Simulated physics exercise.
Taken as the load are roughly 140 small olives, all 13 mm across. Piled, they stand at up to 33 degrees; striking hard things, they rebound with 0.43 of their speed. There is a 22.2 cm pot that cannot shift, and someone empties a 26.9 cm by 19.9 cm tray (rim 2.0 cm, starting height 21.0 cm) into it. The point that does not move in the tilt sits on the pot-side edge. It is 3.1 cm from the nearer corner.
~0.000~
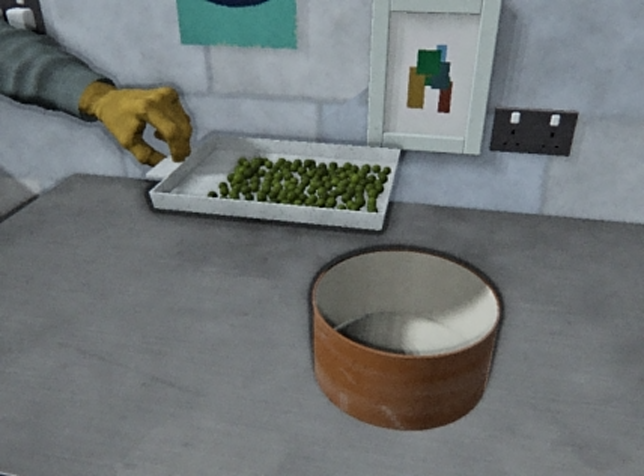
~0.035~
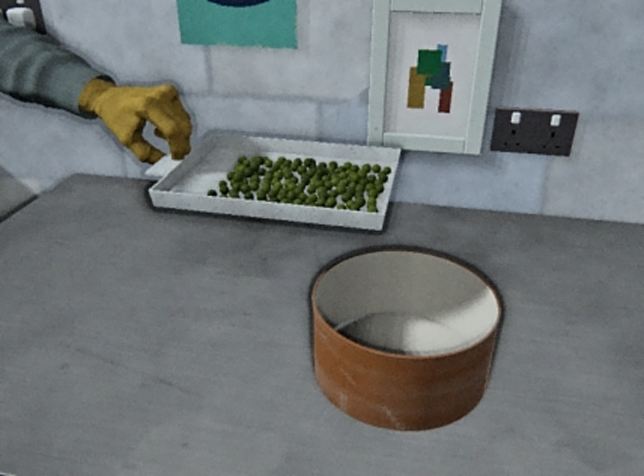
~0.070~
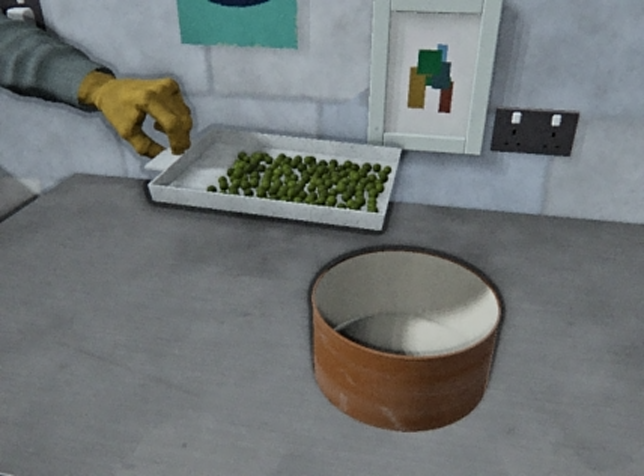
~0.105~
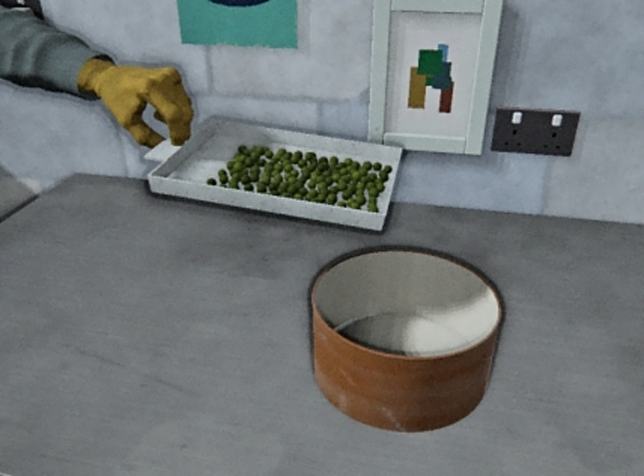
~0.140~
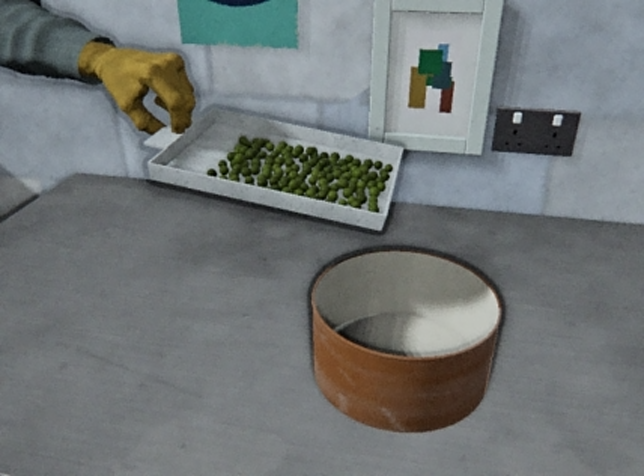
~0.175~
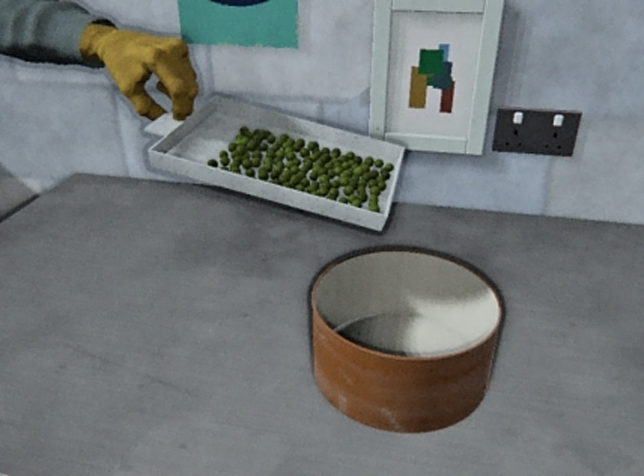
On a grey countertop against a pale block wall, a yellow-gloved hand holds the left end of a white tray of small green olives and gradually raises it, tilting the tray down toward the right behind a round brown pot.
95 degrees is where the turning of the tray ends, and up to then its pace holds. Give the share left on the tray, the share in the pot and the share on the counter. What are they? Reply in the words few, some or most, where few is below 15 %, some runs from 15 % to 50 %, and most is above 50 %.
Shares - left on the tray: Few; pot: Most; counter: Some.
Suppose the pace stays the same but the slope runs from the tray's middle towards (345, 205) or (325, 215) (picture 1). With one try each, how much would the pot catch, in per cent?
That would be close to 95 per cent, then close to 75 per cent.
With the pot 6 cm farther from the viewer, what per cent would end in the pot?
Result after the change: About 90 in a hundred.
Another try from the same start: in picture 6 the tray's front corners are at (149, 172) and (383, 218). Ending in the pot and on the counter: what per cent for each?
In the pot: 80 per cent; on the counter: 20 per cent.
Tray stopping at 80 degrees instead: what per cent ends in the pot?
Pot share: About 10 per cent.
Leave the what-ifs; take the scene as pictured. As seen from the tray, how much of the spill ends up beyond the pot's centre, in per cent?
Some 100 per cent of the spill lies beyond the centre.
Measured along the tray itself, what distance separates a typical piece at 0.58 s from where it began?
Displacement on the tray: Roughly 4 cm.
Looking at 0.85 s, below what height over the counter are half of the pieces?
Height: Around 28 cm.
After 0.58 s, tilt 52 degrees; the tray holds 100 %, the pot 0 %.
Then, at 0.85 s, tilt 79 degrees; the tray holds 95 %, the pot 0 %.
Then, at 1.22 s, tilt 95 degrees; the tray holds 20 %, the pot 10 %.
At rest (2.2 s), tray 0 %, pot 70 %, counter 30 %.
